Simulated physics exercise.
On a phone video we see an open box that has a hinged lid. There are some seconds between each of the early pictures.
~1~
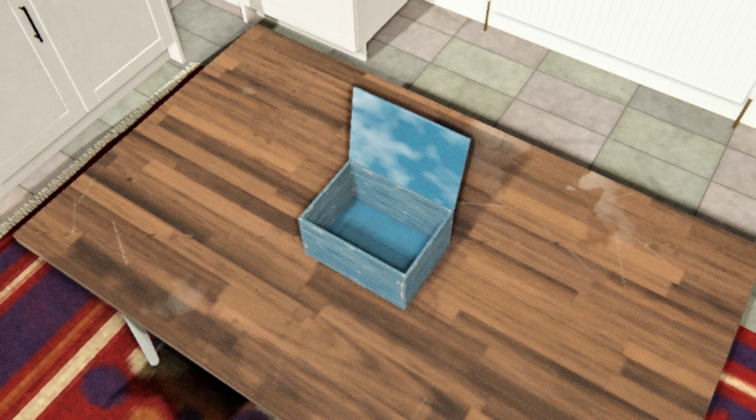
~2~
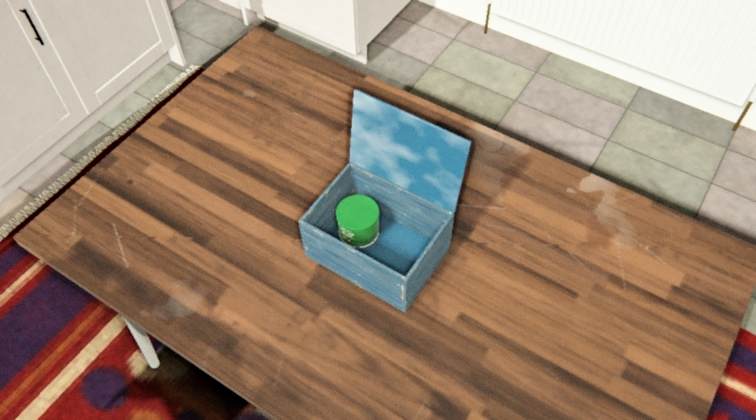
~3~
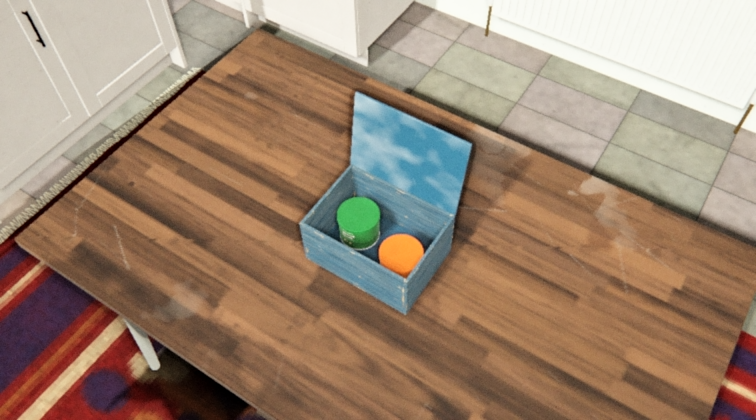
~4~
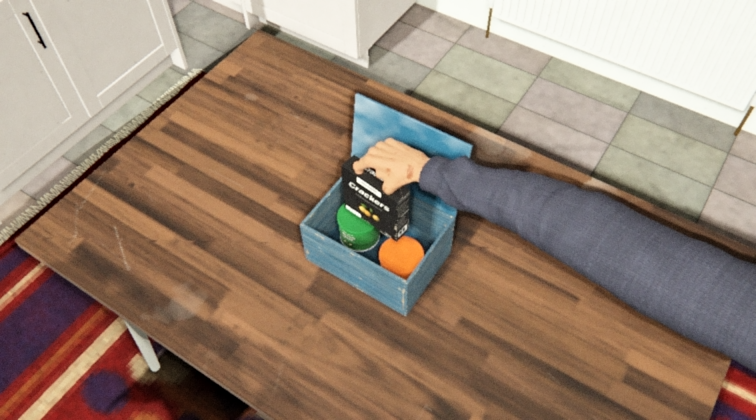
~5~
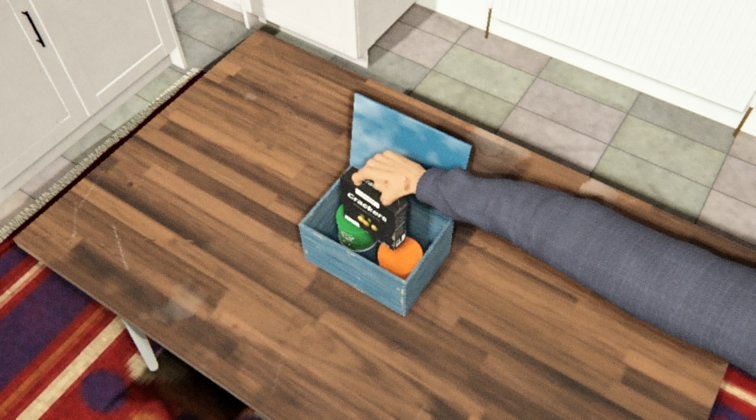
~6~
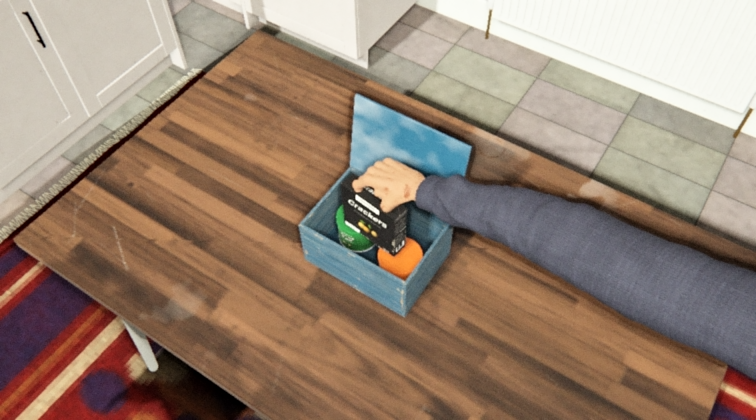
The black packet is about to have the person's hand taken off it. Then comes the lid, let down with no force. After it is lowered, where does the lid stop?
Lid blocked.
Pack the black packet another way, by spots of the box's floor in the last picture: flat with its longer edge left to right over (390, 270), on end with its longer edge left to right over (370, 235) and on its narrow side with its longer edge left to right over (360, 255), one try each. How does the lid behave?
Trial 1: Lid fully lowered. Trial 2: Lid propped open. Trial 3: Lid propped open.
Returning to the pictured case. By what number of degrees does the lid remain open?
Some 14 degrees above the rim, more or less.
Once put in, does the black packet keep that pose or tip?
At the finish the black packet goes crooked.
Then, 1.30 s after the last picture, lid 78° above the rim; black packet tipped 3° from how it was near (372, 215).
Then, 2.60 s after the last picture, lid 43° above the rim; black packet tipped 11° from how it was near (368, 217).
Then, 3.10 s after the last picture, lid 13° above the rim; black packet tipped 67° from how it was near (359, 233).
At rest, lid 13° above the rim; tipped over in the box, black packet; the other 2 in place. Seen from the same camera at the end, black packet near (359, 232).
